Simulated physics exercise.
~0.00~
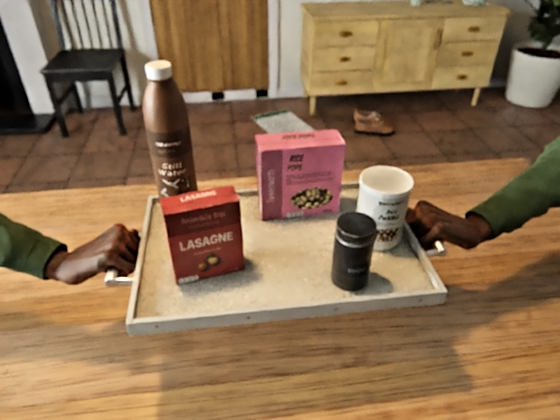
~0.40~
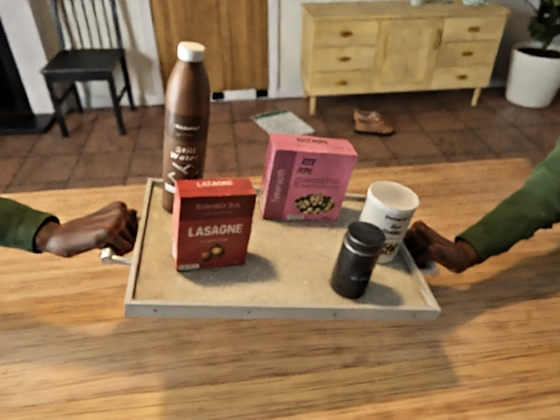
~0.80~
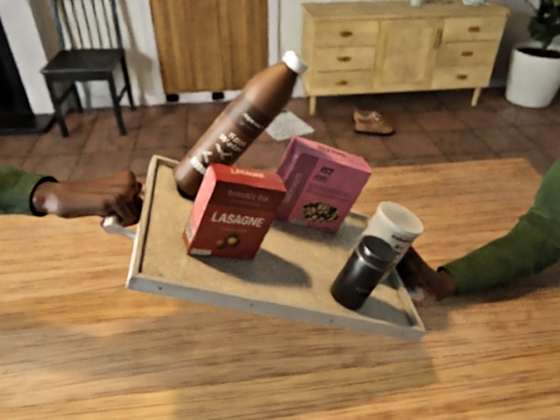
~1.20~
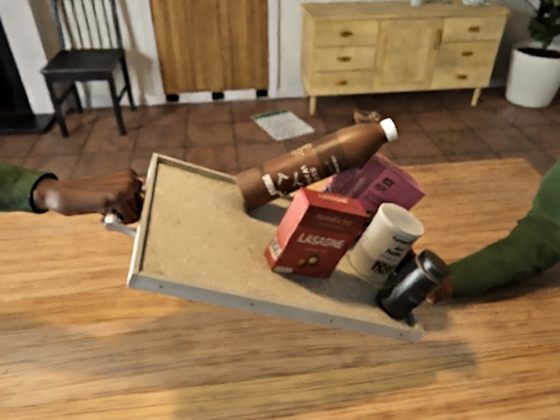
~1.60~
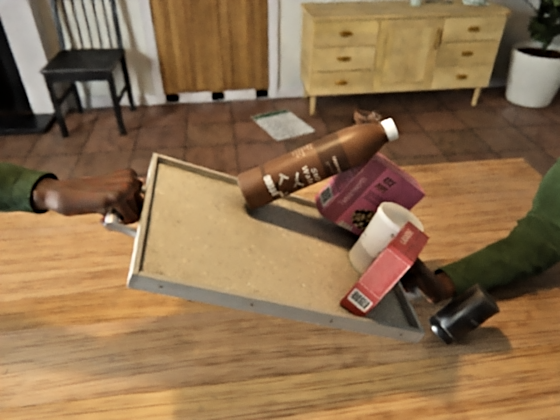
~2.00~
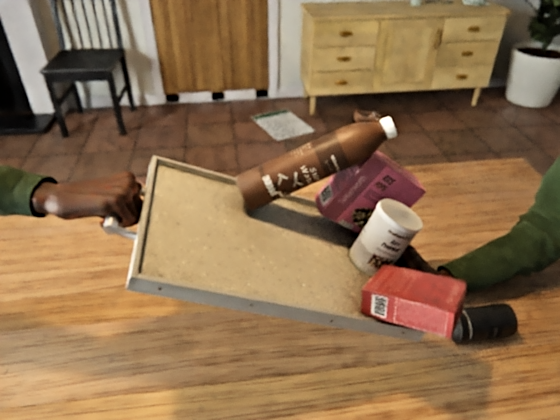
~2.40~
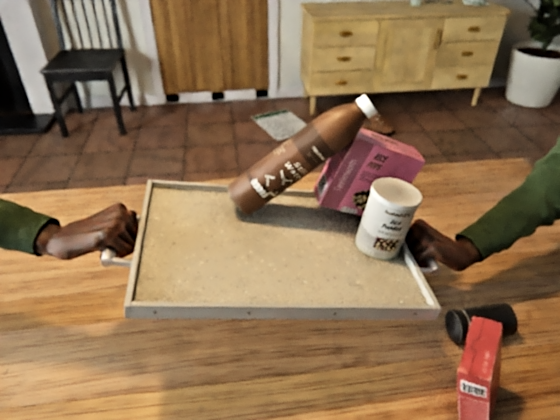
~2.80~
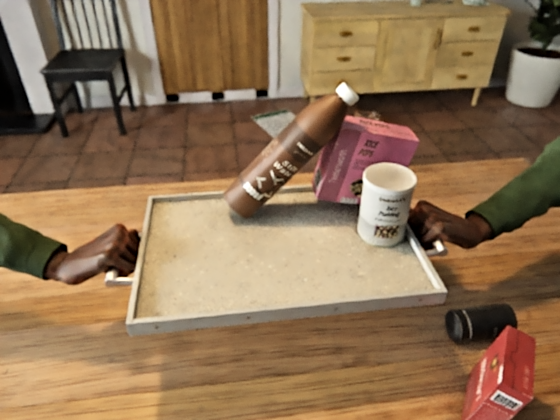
A tray held by two hands sits over a wooden table, seen from the front and slightly above, with a chair and drawers behind. It carries a brown bottle at back left, a red lasagne box, a pink box, a white cup and a black jar at right. The hands tip it steeply down to the right, and the bottle topples against the pink box as the red box slides right. The jar and then the red box tumble off onto the table. The tray levels with the bottle leaning on the shifted pink box, the cup upright.
